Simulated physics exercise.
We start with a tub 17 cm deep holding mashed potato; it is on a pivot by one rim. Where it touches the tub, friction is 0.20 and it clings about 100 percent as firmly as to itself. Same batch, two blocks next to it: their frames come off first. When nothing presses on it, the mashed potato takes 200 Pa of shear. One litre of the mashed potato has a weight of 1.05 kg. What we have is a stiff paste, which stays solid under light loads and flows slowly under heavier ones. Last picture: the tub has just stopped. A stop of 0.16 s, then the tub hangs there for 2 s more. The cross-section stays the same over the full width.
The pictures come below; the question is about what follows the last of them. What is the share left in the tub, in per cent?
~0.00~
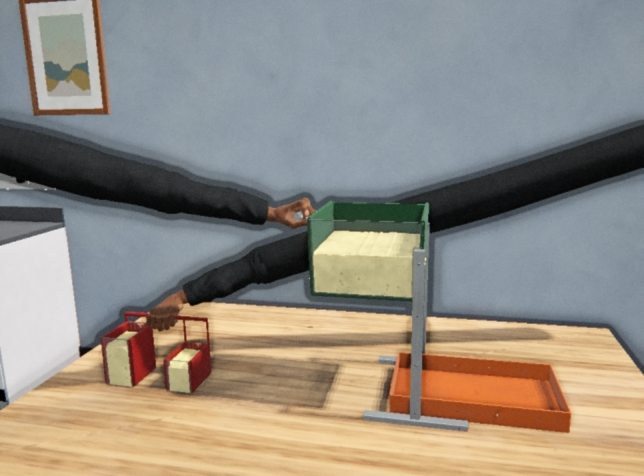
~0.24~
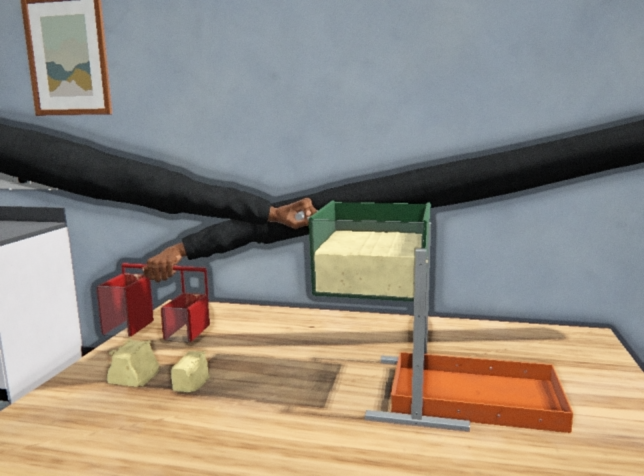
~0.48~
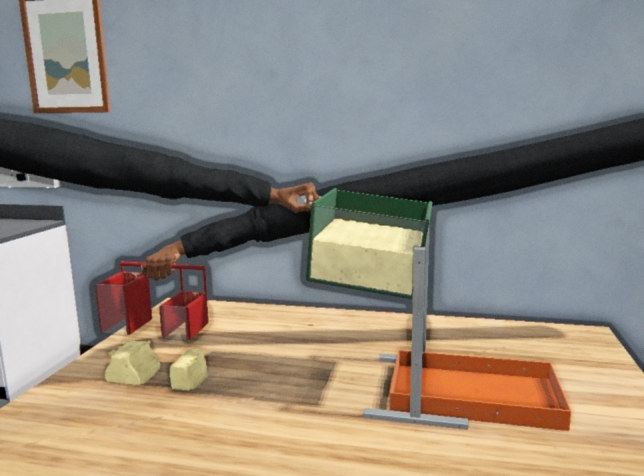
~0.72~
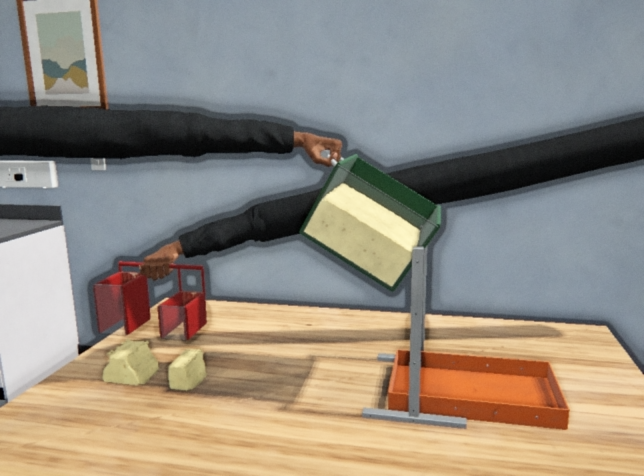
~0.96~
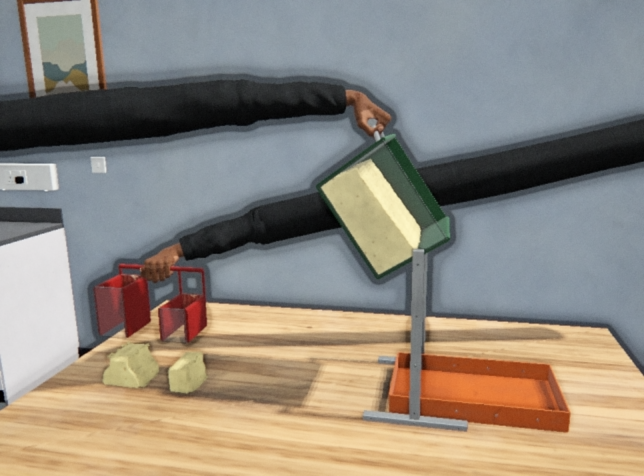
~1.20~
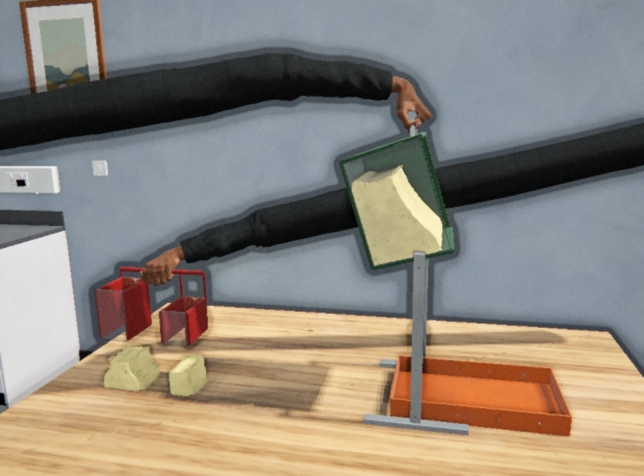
About 92 %.
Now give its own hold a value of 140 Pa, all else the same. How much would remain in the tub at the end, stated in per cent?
That works out near 75 %.
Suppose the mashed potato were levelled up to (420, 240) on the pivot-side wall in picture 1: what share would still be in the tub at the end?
In that case, around 60 percent.
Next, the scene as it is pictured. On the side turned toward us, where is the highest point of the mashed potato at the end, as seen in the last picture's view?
Highest point: Approx. (407, 199).
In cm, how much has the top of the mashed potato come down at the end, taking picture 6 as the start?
5 cm.
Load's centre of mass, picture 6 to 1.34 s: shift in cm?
It has moved around 2 centimetres.
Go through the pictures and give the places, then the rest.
The first frame shows handle-side rim at (311, 219), tilt 0 degrees; crest of the mashed potato at (375, 255); block heights 11 cm, 7.3 cm (left to right).
The second frame shows handle-side rim at (313, 219), tilt 0 degrees; crest of the mashed potato at (376, 255); block heights 9.0 cm, 7.2 cm (left to right).
The third frame shows handle-side rim at (316, 205), tilt 7 degrees; crest of the mashed potato at (319, 240); block heights 8.4 cm, 7.1 cm (left to right).
The fourth frame shows handle-side rim at (340, 166), tilt 31 degrees; crest of the mashed potato at (327, 199); block heights 8.3 cm, 7.1 cm (left to right).
The fifth frame shows handle-side rim at (385, 142), tilt 56 degrees; crest of the mashed potato at (354, 169); block heights 8.3 cm, 7.1 cm (left to right).
The sixth frame shows handle-side rim at (421, 139), tilt 73 degrees; crest of the mashed potato at (392, 177); block heights 8.3 cm, 7.1 cm (left to right).
After 1.34 s, the tub is at 73 degrees and holds 100 %.
After 1.51 s, the tub is at 73 degrees and holds 97 %.
After 1.68 s, the tub is at 73 degrees and holds 96 %.
After 1.85 s, the tub is at 73 degrees and holds 95 %.
After 3.20 s, the tub is at 73 degrees and holds 92 %.
